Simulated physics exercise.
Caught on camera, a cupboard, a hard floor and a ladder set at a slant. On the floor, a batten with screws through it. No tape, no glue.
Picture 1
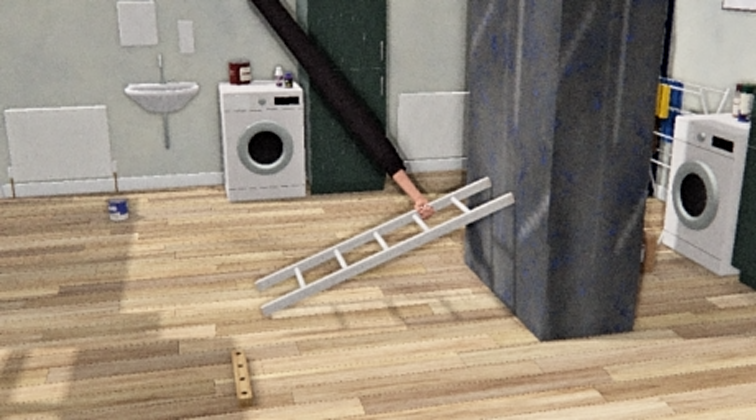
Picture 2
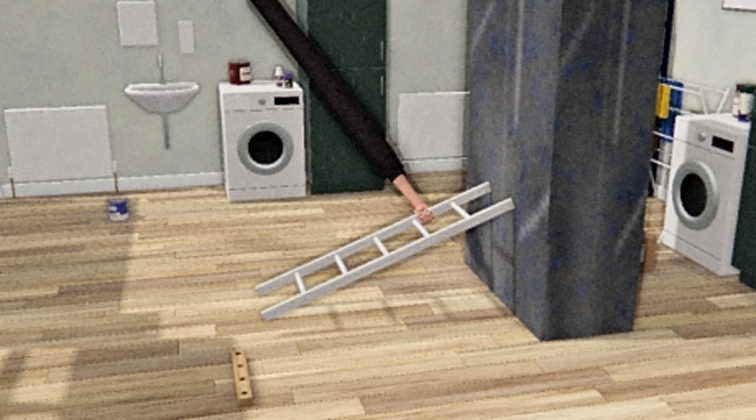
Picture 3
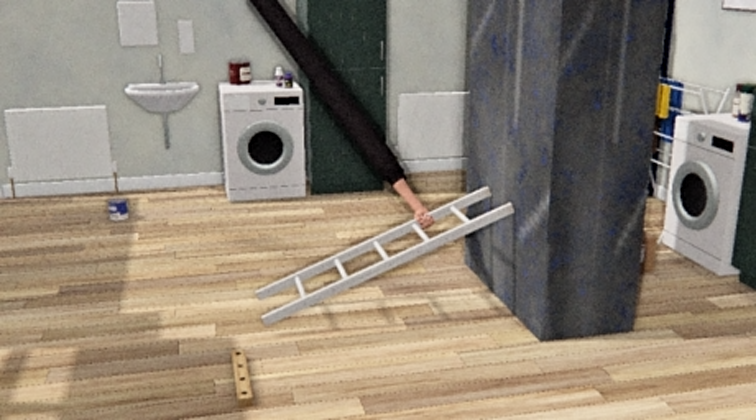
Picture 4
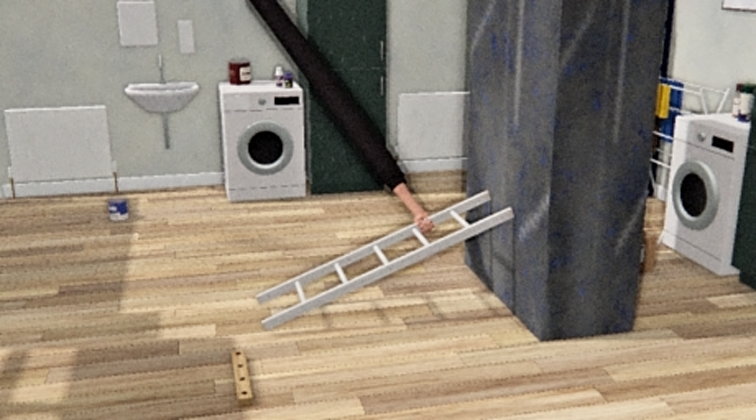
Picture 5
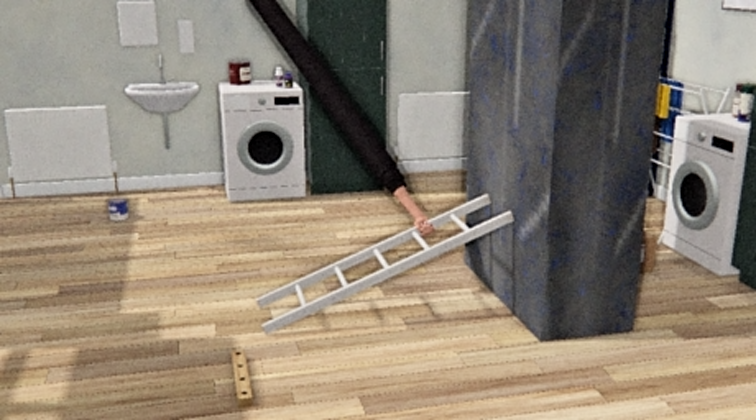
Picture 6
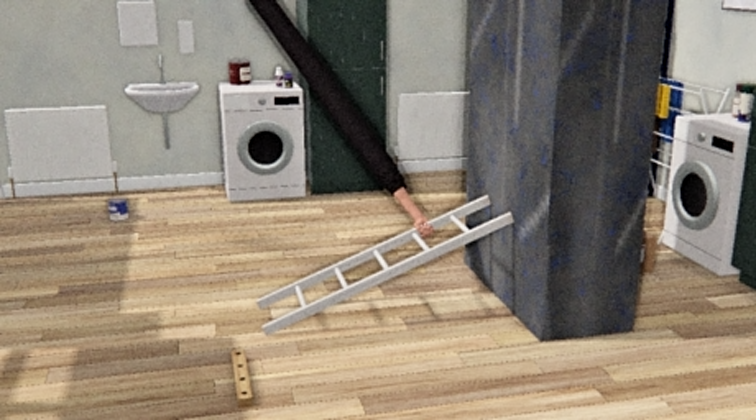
In a room with a wooden floor and washing machines, a hand at the end of a long dark sleeve lowered a slanted white ladder very slightly beside a dark pillar, keeping hold of it.
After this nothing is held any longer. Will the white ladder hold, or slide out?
As it turns out, the white ladder slides out and falls.
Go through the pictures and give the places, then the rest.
In the first picture, still on the way; white ladder (382, 243); batten (242, 377).
In the second picture, still on the way; white ladder (382, 248); batten (242, 377).
In the third picture, still on the way; white ladder (382, 253); batten (242, 377).
In the fourth picture, still on the way; white ladder (382, 257); batten (242, 377).
In the fifth picture, still on the way; white ladder (382, 261); batten (242, 377).
In the sixth picture, in place, still held; white ladder (382, 262); batten (242, 377).
Then, 0.22 s later than the last frame, white ladder tilted by 7° near (377, 277).
When it is over, the white ladder slips down, near (373, 306).
